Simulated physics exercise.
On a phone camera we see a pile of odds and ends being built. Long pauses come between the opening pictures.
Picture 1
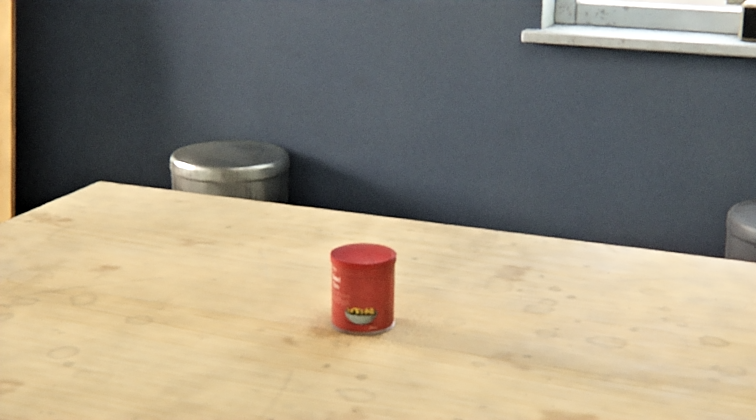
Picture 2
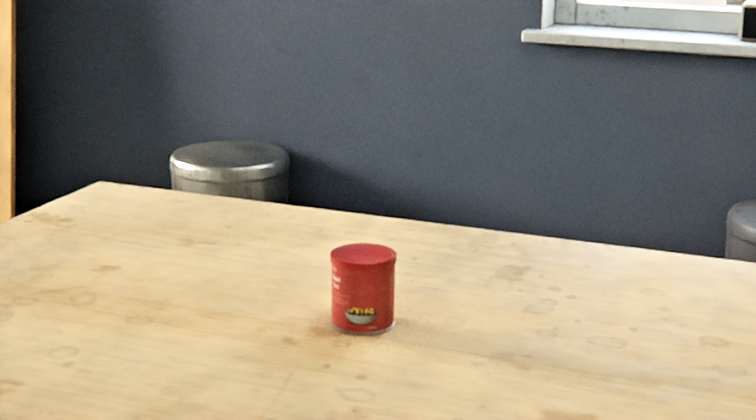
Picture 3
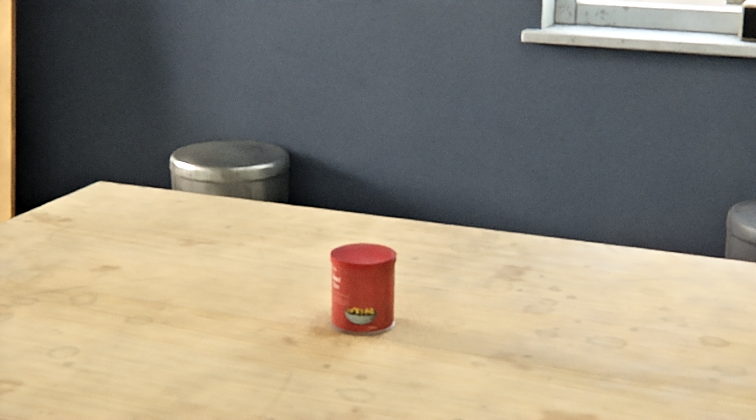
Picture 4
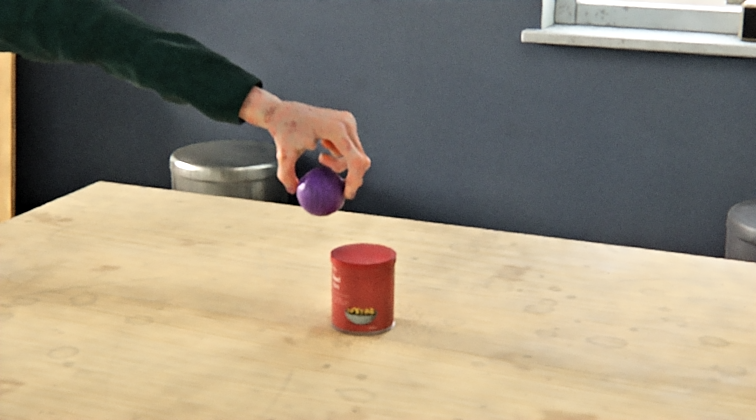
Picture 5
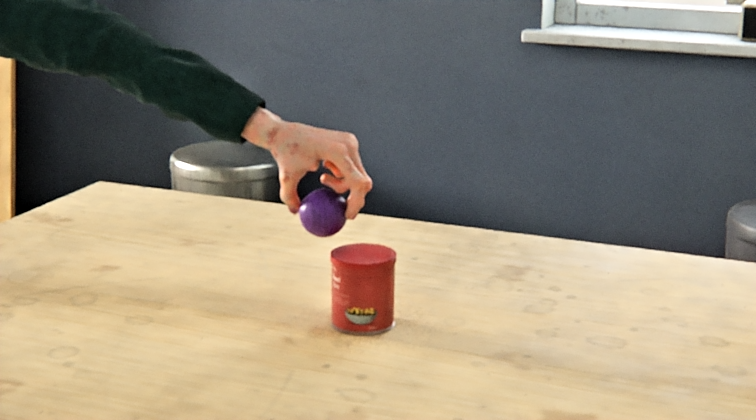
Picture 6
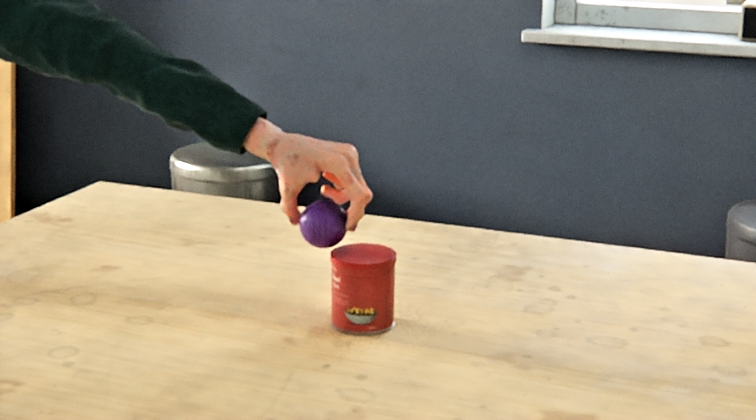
On a pale wooden table, a hand reaches in from the left and lowers a round purple onion beside a red pot.
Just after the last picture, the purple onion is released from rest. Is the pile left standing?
The pile does not stand firm.
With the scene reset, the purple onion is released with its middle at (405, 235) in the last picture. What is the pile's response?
In the end the pile crashes down.
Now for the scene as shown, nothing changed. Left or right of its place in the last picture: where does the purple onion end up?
Well, it travels over to the left.
Then, 0.30 s after the last picture, purple onion rolled a little near (311, 238).
Then, 0.40 s after the last picture, purple onion now fallen.
Then, 0.50 s after the last picture, nothing new.
At rest, fallen, purple onion; red pot in place. Seen from the same camera at the end, purple onion near (292, 291). The pile comes apart.
